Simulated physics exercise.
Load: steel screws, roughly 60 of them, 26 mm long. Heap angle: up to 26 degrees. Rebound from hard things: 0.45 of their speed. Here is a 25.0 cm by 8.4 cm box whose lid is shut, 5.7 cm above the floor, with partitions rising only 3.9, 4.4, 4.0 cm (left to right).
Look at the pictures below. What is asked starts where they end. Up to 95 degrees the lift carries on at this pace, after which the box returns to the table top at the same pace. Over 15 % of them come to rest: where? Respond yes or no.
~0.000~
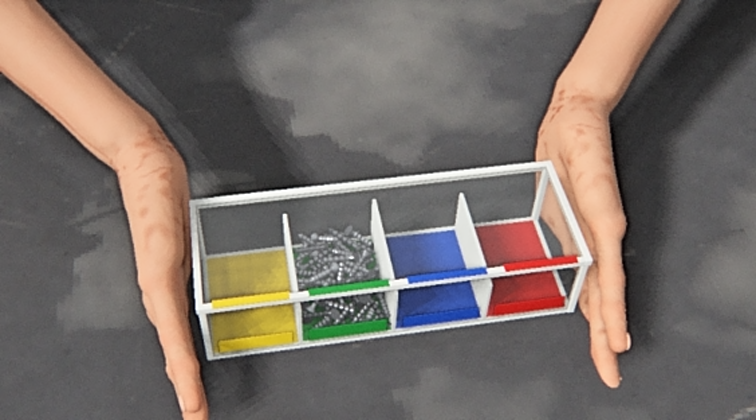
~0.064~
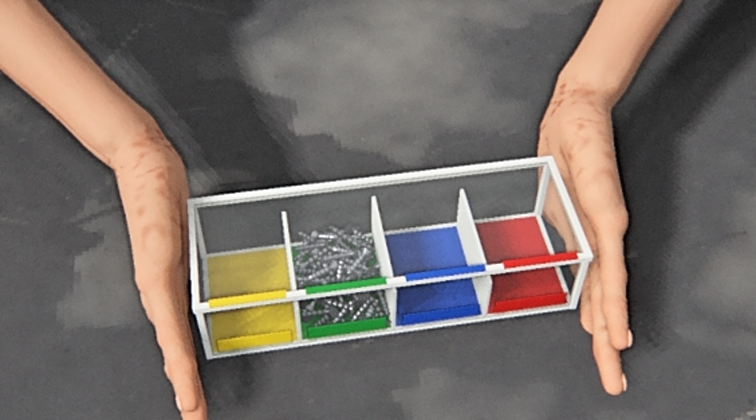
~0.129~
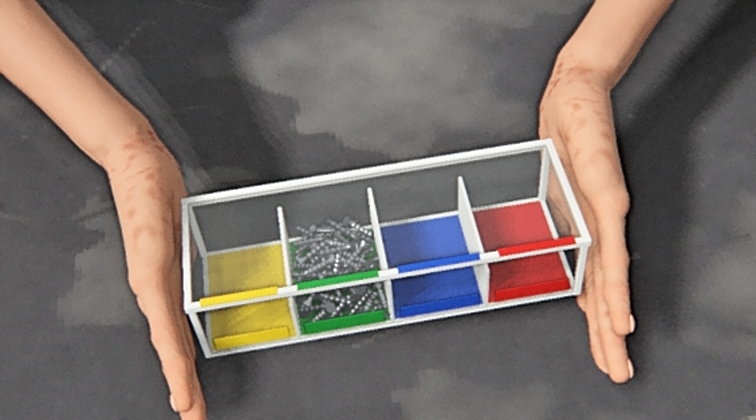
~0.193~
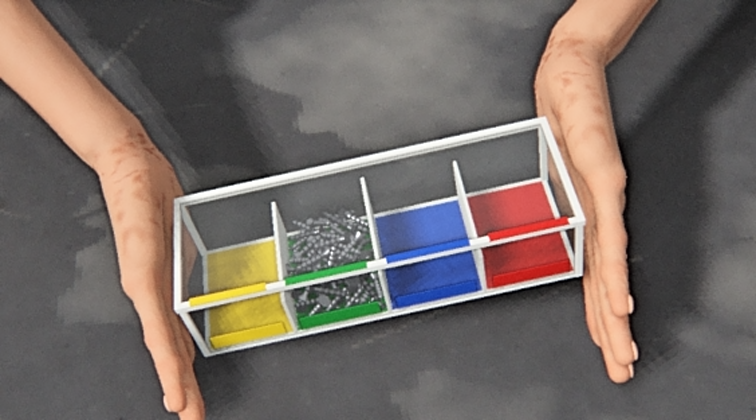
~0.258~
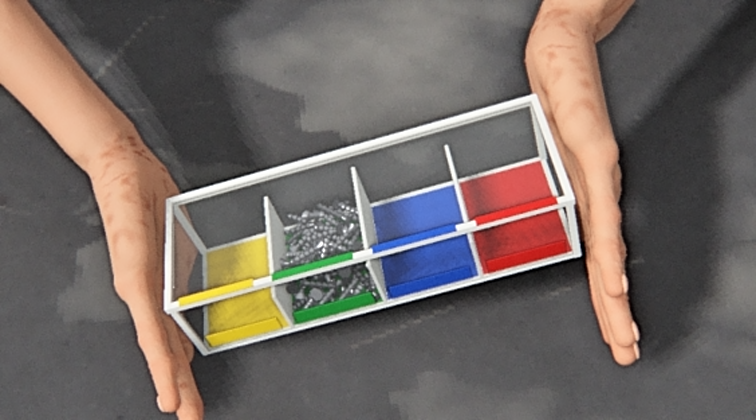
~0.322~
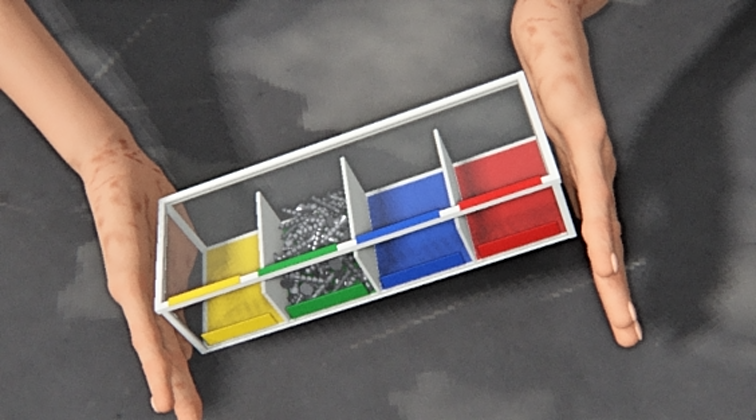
Red compartment: No; blue compartment: No; green compartment: Yes; yellow compartment: Yes.
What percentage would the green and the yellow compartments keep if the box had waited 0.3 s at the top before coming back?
Then green keeps 85% and yellow keeps 15%.
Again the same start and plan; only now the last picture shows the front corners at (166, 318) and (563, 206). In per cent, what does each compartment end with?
Red = 0 %, blue = 0 %, green = 65 %, yellow = 35 %.
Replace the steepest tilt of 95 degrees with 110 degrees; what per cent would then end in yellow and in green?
Yellow 45 %, green 55 %.
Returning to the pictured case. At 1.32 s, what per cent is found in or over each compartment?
Red 0; blue 0; green 95; yellow 5.
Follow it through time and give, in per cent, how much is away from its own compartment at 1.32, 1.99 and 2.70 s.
Taking the three times in turn, it reads 5, 40 and 40.
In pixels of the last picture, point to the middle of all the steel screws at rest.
Roughly pixel (308, 283).
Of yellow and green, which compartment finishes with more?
Answer: Green.
After 1.32 s, tilt 94 degrees; green 95 %, yellow 5 %.
Then, at 1.99 s, tilt 41 degrees; green 60 %, yellow 40 %.
Then, at 2.70 s, tilt 0 degrees; green 60 %, yellow 40 %.
By 3.0 s all is still; red 0 %, blue 0 %, green 60 %, yellow 40 %.
